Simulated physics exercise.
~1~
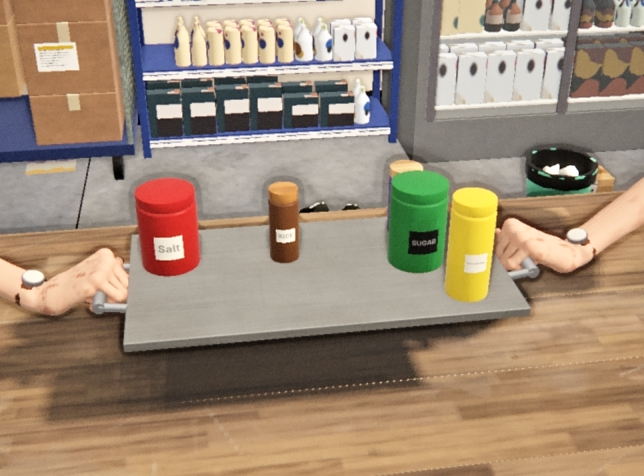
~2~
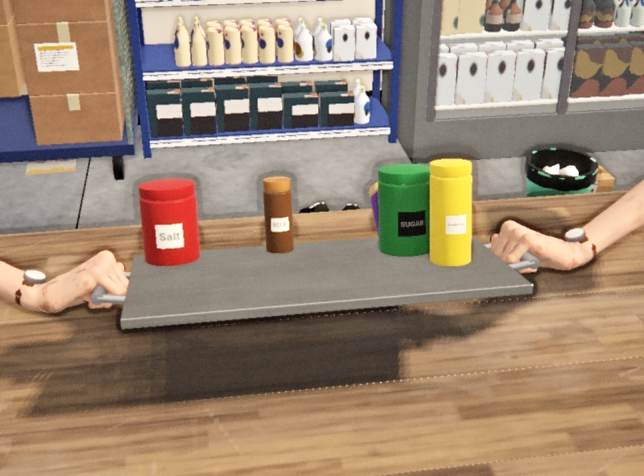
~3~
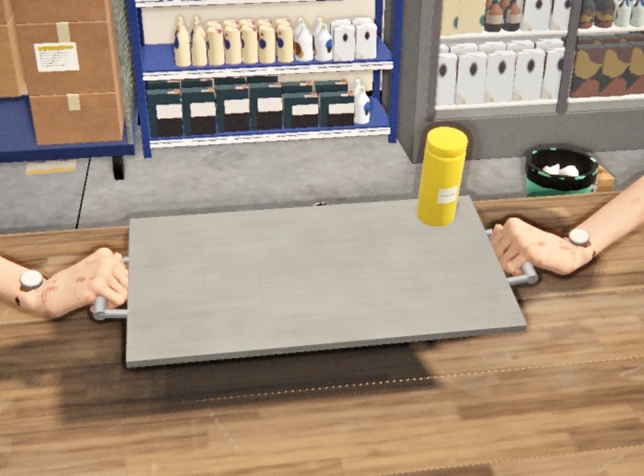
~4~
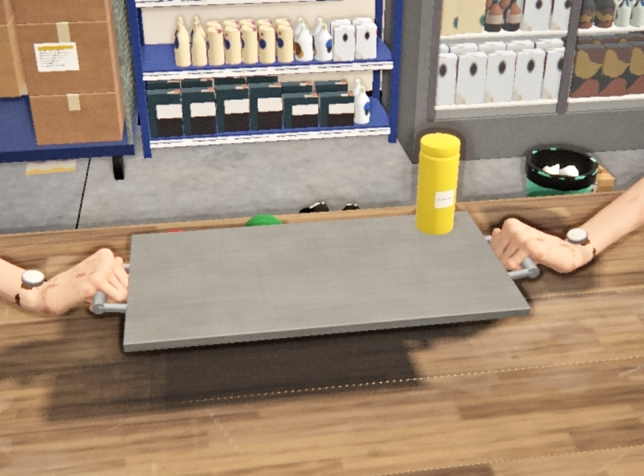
Two hands tipped a gray tray of colorful jars away from the viewer, then back the other way, and the red, green and brown containers went off it, leaving only the yellow jar standing near the far right corner as the tray leveled.
